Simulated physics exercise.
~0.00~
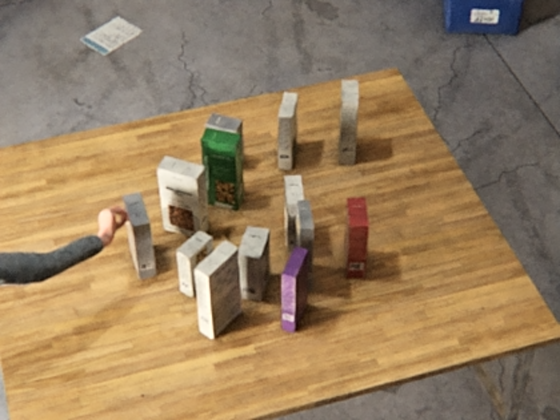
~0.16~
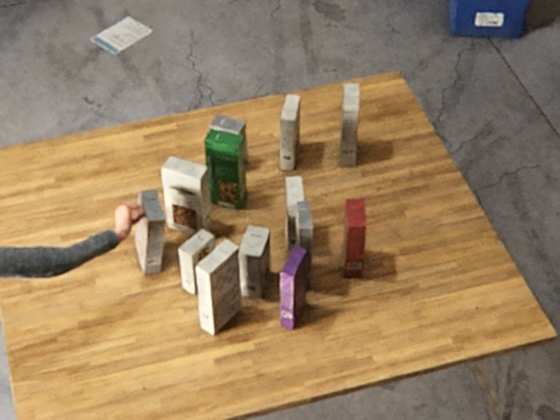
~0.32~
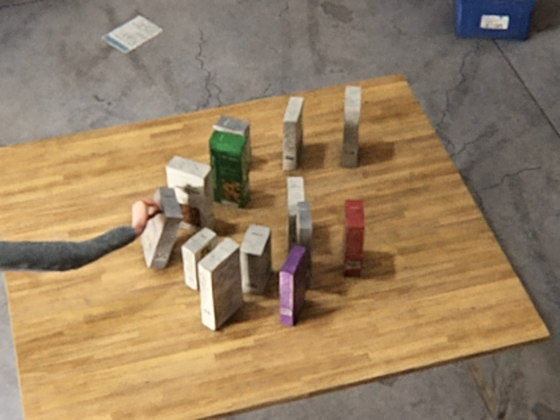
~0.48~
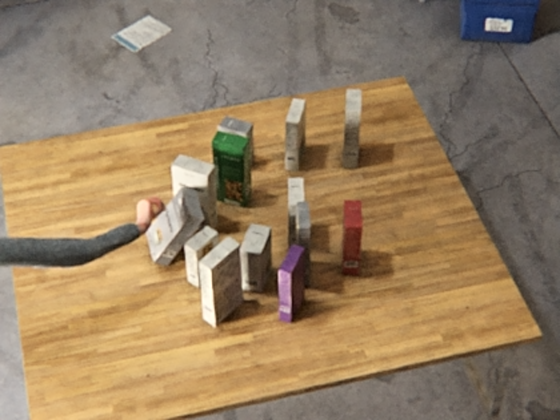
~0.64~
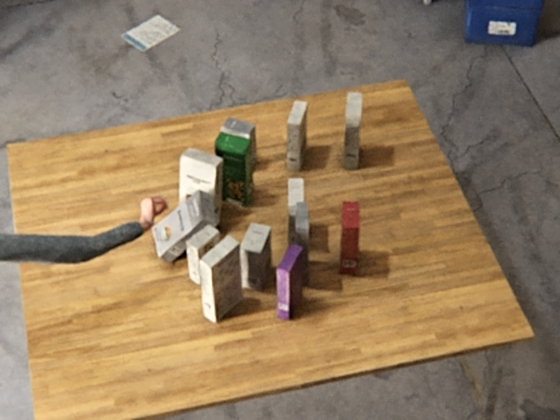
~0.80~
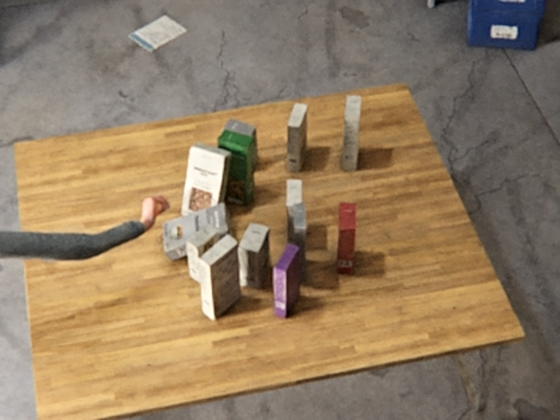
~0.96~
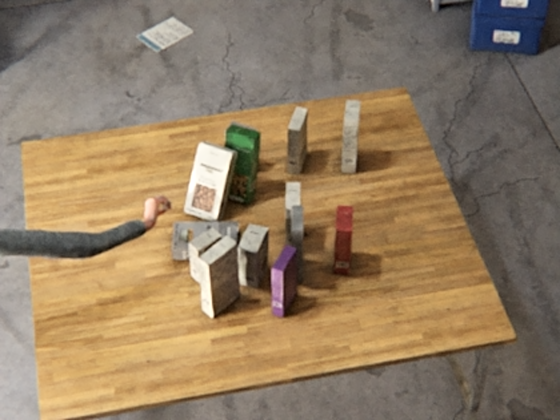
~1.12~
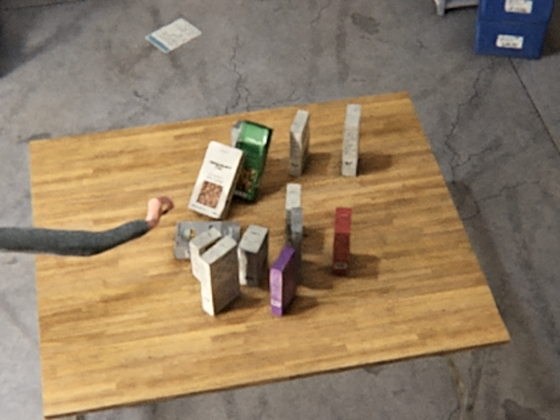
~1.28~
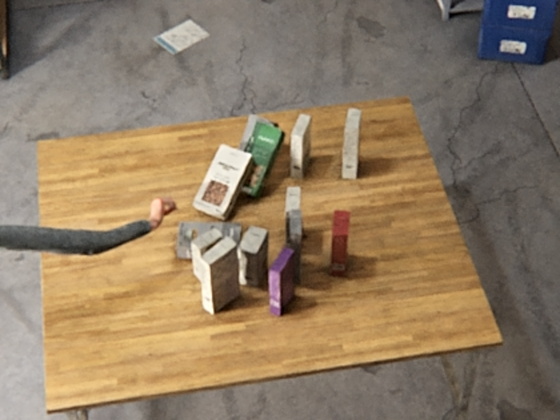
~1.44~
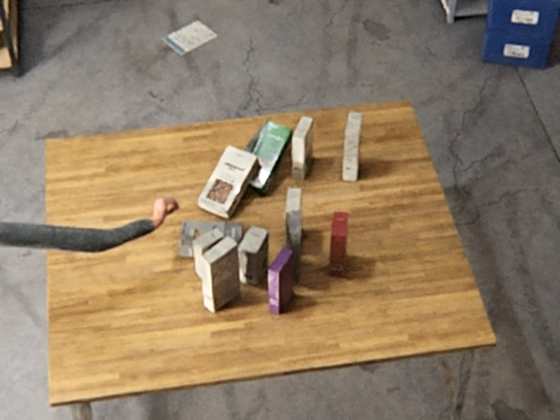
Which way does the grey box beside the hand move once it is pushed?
The grey box moves to the right, away from the hand, as it tips over.
